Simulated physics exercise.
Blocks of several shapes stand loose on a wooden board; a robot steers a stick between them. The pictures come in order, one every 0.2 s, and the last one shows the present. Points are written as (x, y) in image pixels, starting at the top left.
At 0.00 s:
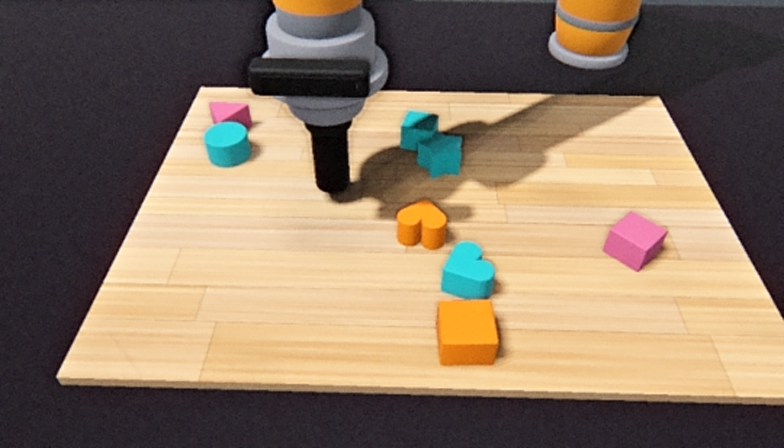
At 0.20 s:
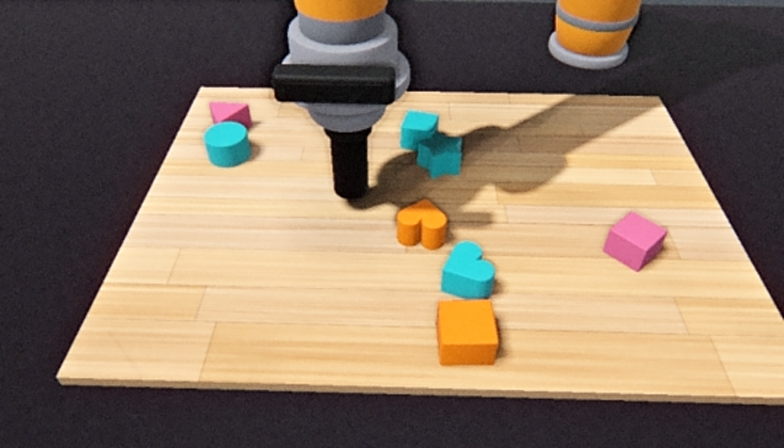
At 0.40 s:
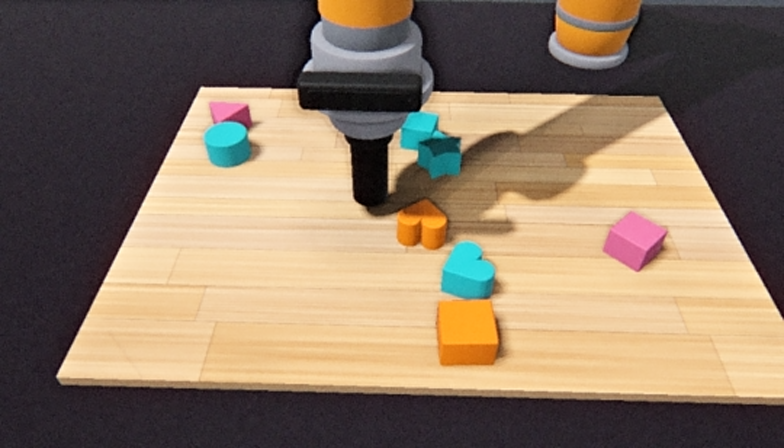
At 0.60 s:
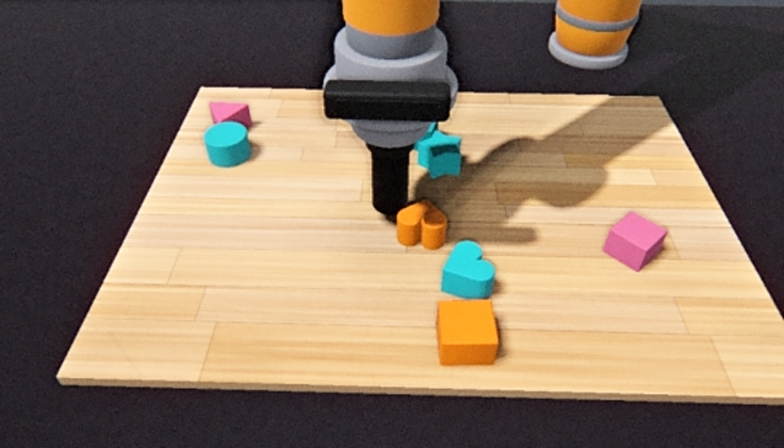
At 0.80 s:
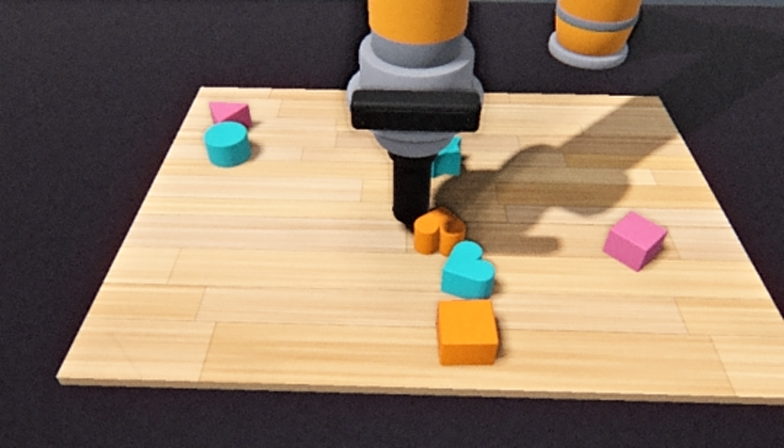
The footage shows a robot arm moving a black stick rightward and toward the viewer over a wooden board of colored blocks, then nudging the orange heart-shaped block slightly to the right while the other blocks stay still.
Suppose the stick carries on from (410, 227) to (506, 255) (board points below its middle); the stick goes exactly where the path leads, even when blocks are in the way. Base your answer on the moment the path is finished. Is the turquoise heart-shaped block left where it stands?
No, I don't think so.
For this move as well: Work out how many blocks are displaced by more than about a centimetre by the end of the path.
Two blocks.
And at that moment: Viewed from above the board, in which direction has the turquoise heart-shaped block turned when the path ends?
Spin direction: Clockwise.
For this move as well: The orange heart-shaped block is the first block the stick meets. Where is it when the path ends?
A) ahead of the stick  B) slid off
That would be A.
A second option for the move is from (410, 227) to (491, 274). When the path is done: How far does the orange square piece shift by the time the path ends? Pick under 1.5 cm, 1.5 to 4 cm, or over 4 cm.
Displacement: Within 1.5 cm.
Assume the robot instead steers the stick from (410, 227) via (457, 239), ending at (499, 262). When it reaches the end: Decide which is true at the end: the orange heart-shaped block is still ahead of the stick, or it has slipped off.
The stick still drives it.
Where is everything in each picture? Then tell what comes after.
The first frame shows lower end of the stick (333, 183), tops of blocks, orange heart-shaped block (423, 214), turquoise heart-shaped block (469, 261).
The second frame shows stick (351, 189), blocks as before.
The third frame shows stick (370, 196), blocks as before.
The fourth frame shows stick (390, 204), blocks as before.
The fifth frame shows stick (411, 213), orange heart-shaped block (441, 221), turquoise heart-shaped block (469, 261).
What follows on the original path. Halfway along, stick (460, 227); orange heart-shaped block (492, 238); turquoise heart-shaped block (478, 269), turned 30° clockwise.
At the end, stick (509, 241); orange heart-shaped block (540, 257), turned 25° clockwise; turquoise heart-shaped block (485, 274), turned 55° clockwise.
